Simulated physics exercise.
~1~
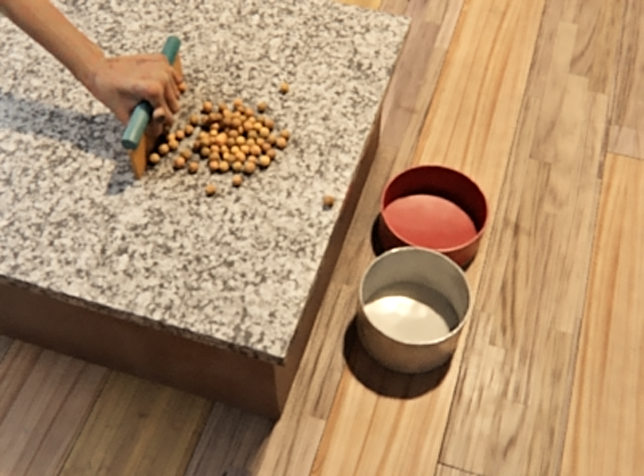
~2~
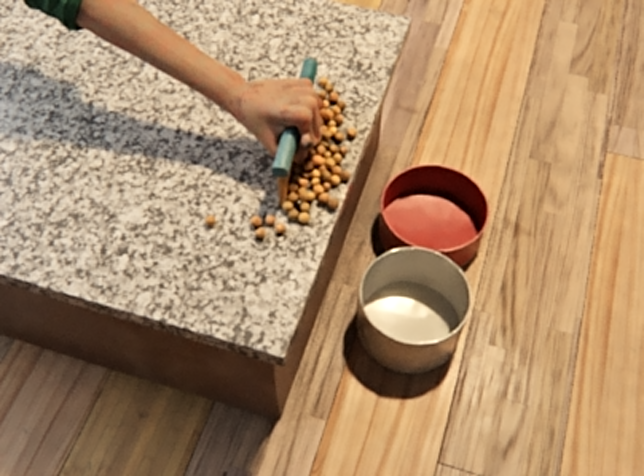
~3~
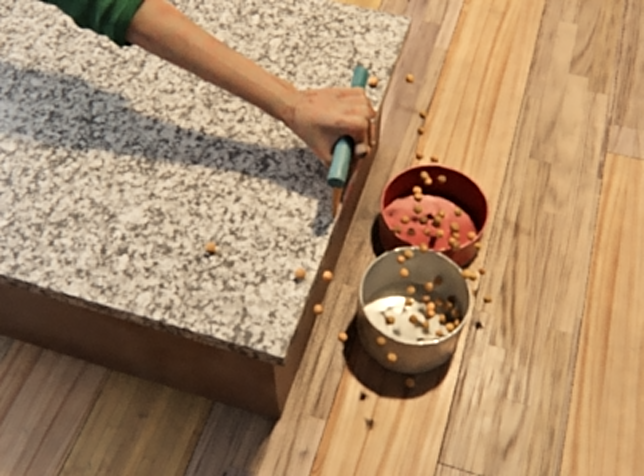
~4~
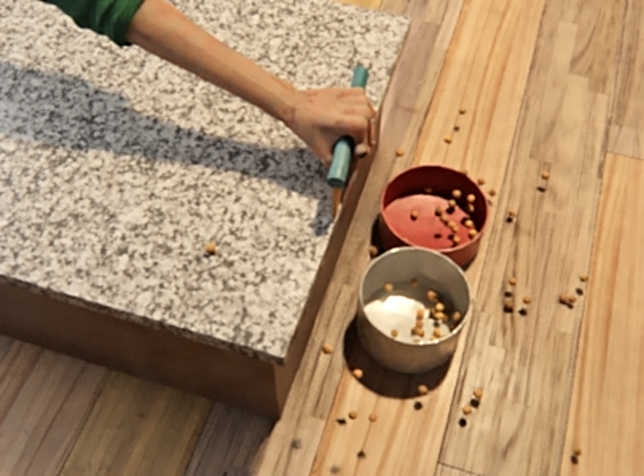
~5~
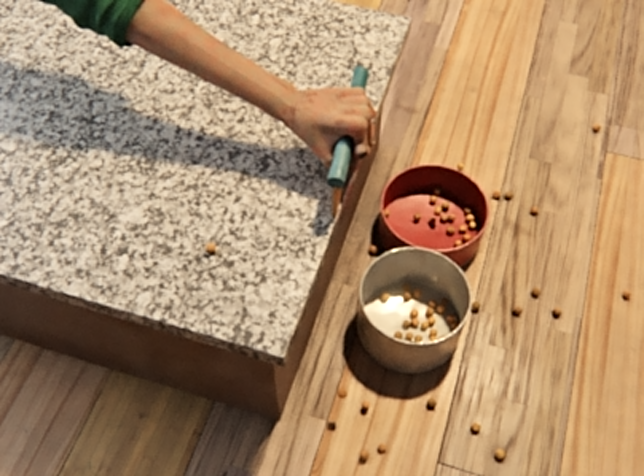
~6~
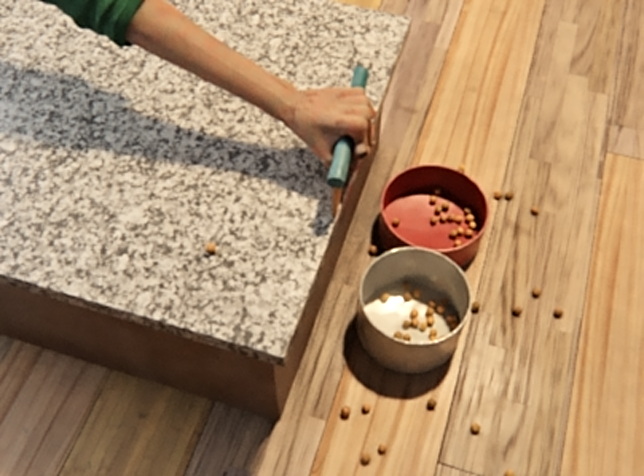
A hand scrapes wooden beads off a speckled slab into two pots and onto the floor.
